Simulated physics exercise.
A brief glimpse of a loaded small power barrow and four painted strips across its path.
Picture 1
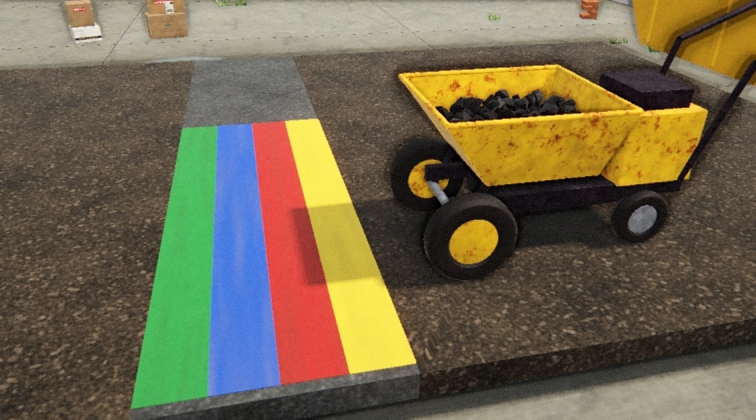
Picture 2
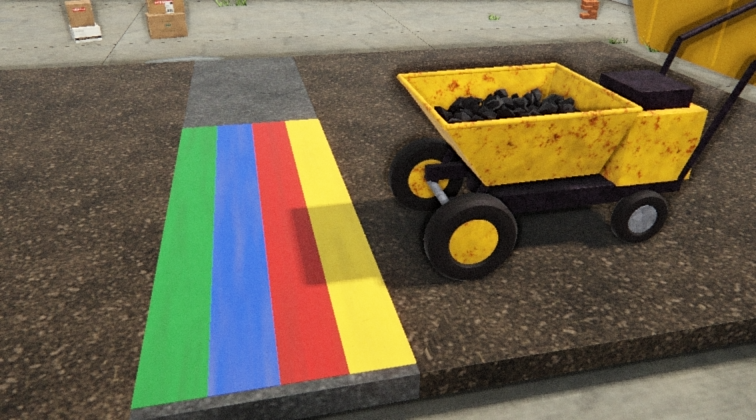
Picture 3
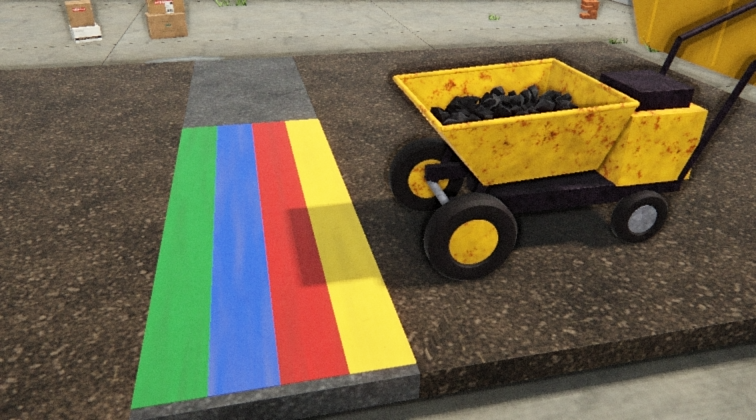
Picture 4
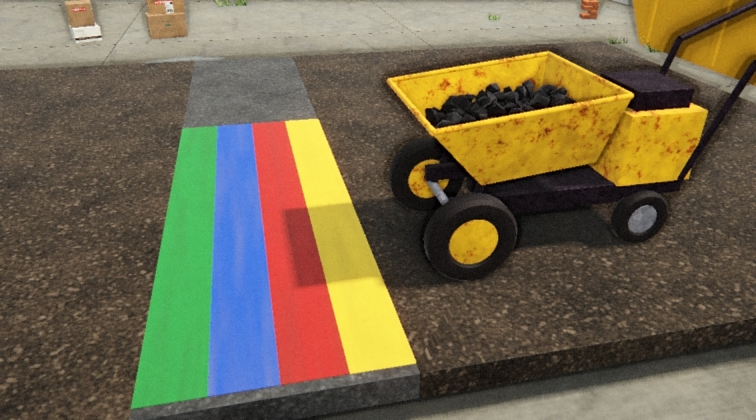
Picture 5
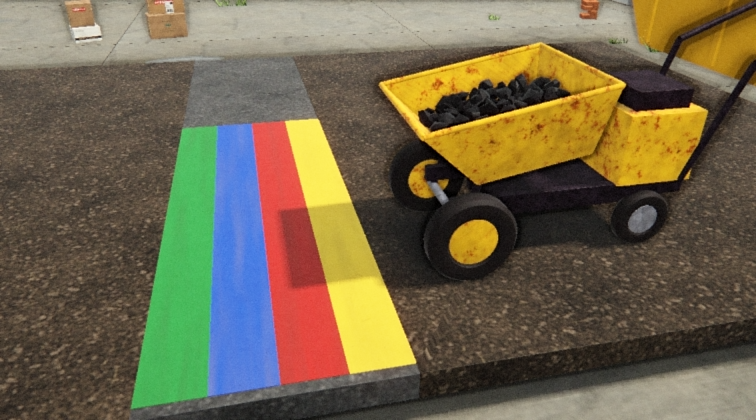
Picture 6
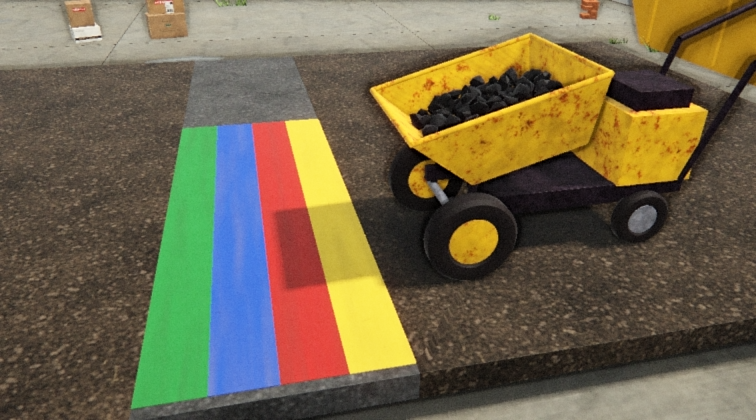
In the video, a yellow power barrow loaded with black lumps stands to the right of green, blue, red and yellow strips; its skip starts level, then gradually tilts toward the left while the wheels stay still.
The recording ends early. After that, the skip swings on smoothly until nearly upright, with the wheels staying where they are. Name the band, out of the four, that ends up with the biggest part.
The red band.
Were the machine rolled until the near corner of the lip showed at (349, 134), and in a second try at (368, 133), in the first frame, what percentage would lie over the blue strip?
The first position yields around 40 per cent; the second yields around 50 per cent.
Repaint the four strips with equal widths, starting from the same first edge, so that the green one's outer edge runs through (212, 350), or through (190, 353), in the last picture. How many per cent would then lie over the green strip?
First 10 in a hundred, then 10 in a hundred.
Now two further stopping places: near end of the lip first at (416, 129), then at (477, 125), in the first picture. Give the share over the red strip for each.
The shares come out close to 50 and 30 per cent, in that order.
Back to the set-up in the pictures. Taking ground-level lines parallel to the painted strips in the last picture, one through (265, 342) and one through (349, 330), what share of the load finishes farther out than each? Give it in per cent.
Respectively 20 and 80 percent.
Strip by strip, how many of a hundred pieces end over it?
The yellow strip gets close to 25, the red strip close to 45, the blue strip close to 15 and the green strip close to 5.
Shortly afterwards, skip tipped steeply; the whole lot in the skip.
Next, skip tipped steeply; all but a few in the skip; only a few over the yellow strip; a little over the red strip.
Some moments later, skip tipped right over; near a third in the skip; a little over the yellow strip; near half over the red strip; a little over the blue strip; only a few over the green strip; only a few off the paint.
In the end, skip tipped right over; a little in the skip; near a quarter over the yellow strip; near half over the red strip; near a quarter over the blue strip; a little over the green strip; only a few off the paint.
